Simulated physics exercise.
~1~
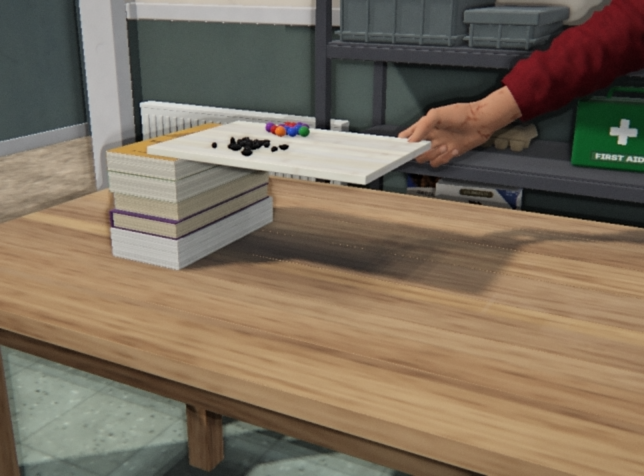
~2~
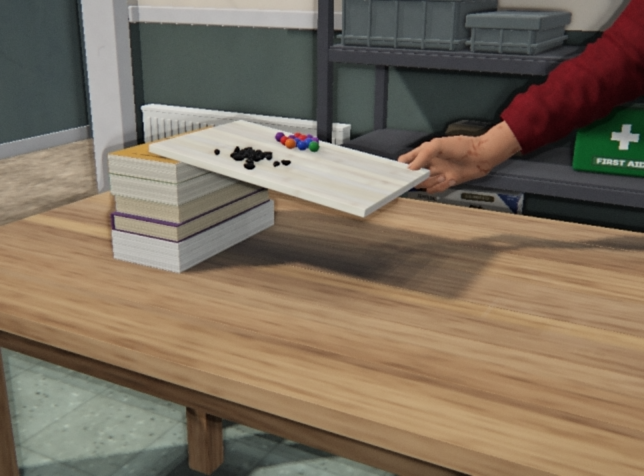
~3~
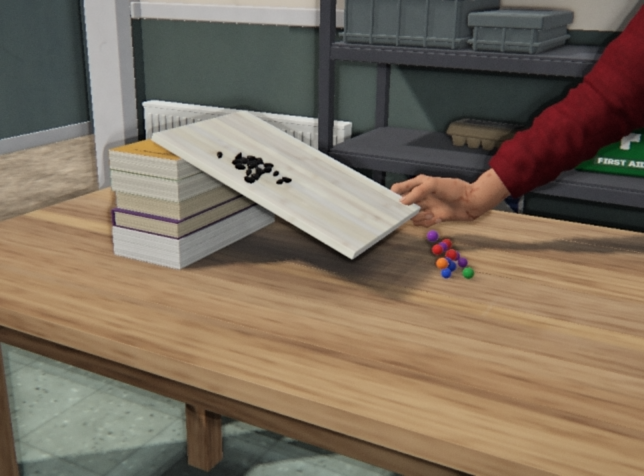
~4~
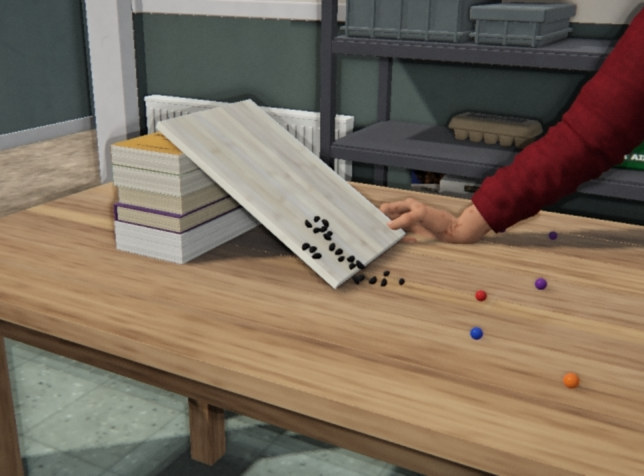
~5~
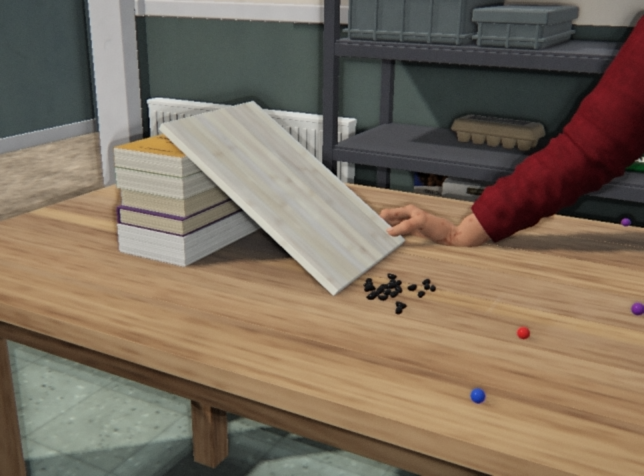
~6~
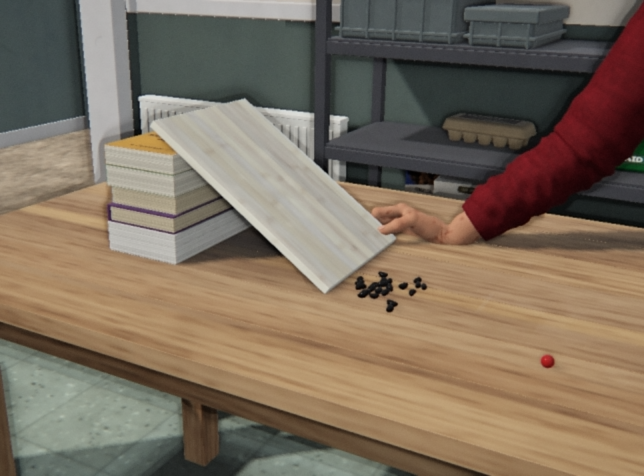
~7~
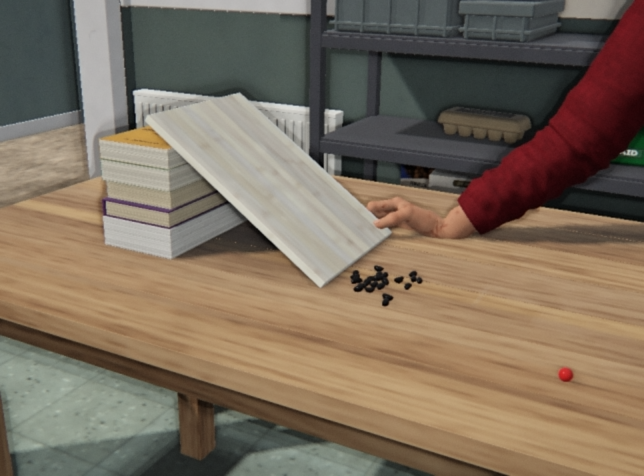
The clip opens on a pale board bridging from a stack of books to a red-sleeved hand above a wooden table, carrying small black pieces and a cluster of colourful balls. The hand lowers its end, and the balls roll off first, spilling onto the table while the black pieces stay put. As the slope steepens, the black pieces slide down to the foot of the board and the balls spread far to the right. The board comes to rest against the table, still held. The black pieces settle in a loose patch nearby, while a single red ball remains in view farther out.
